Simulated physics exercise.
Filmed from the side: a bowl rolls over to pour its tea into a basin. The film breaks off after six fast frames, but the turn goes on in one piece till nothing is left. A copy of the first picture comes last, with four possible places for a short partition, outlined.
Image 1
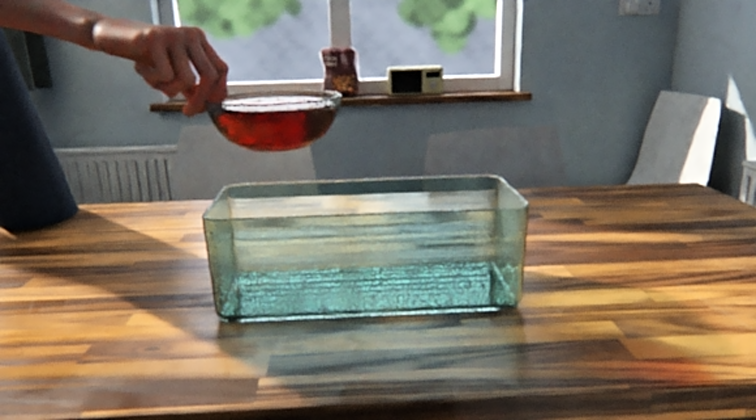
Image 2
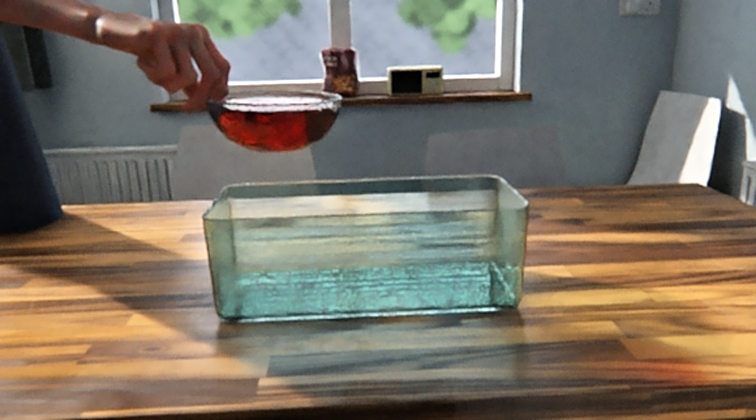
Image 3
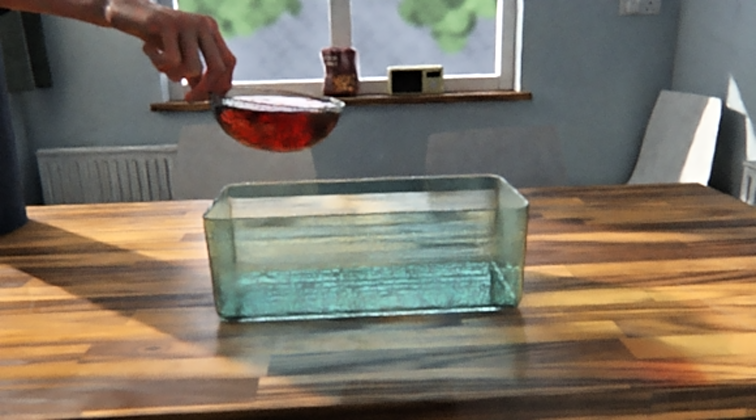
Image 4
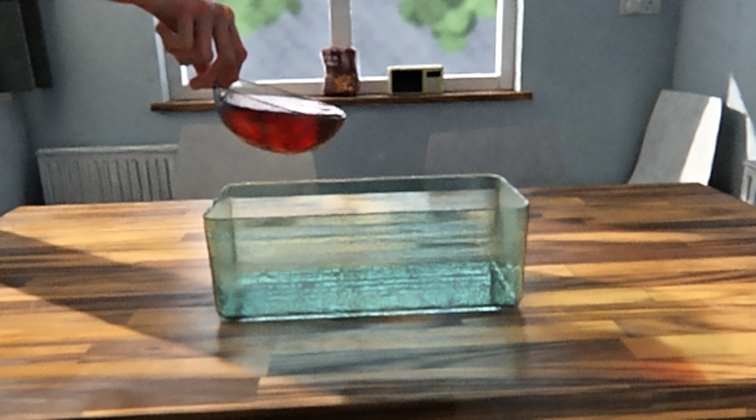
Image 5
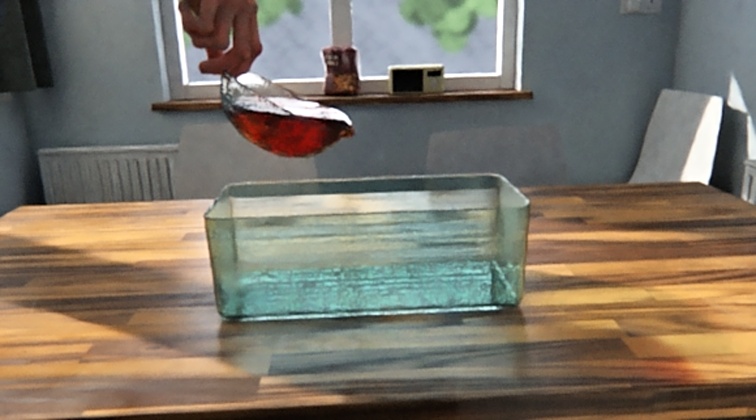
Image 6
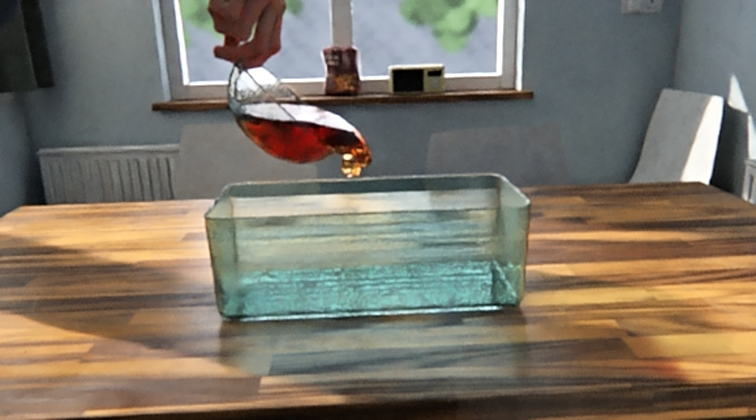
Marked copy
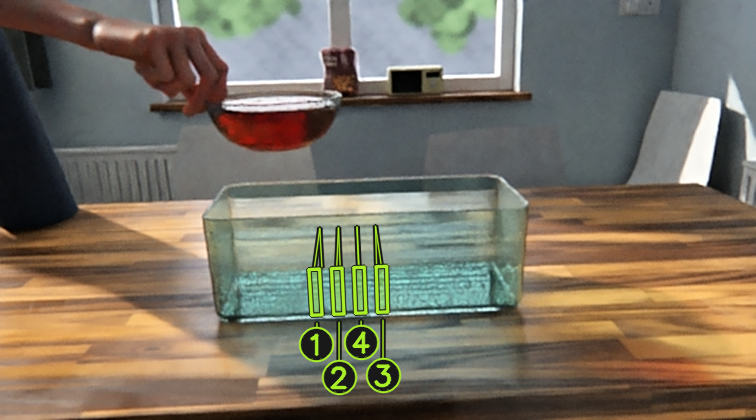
By a bright window, a hand tilting a glass bowl of reddish tea rightward above a clear basin, tea slipping over the lip.
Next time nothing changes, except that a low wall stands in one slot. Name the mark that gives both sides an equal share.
Choose 3.
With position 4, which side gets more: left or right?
The right side.
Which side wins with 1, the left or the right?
The right one.
On the marked copy, 1 at (316, 322); 2 at (339, 321); 3 at (383, 319); 4 at (361, 320).
If 1 is chosen, about 3 % ends left of the wall and 96 % right of it.
If 2 is chosen, about 8 % ends left of the wall and 92 % right of it.
If 3 is chosen, about 45 % ends left of the wall and 53 % right of it.
If 4 is chosen, about 19 % ends left of the wall and 81 % right of it.
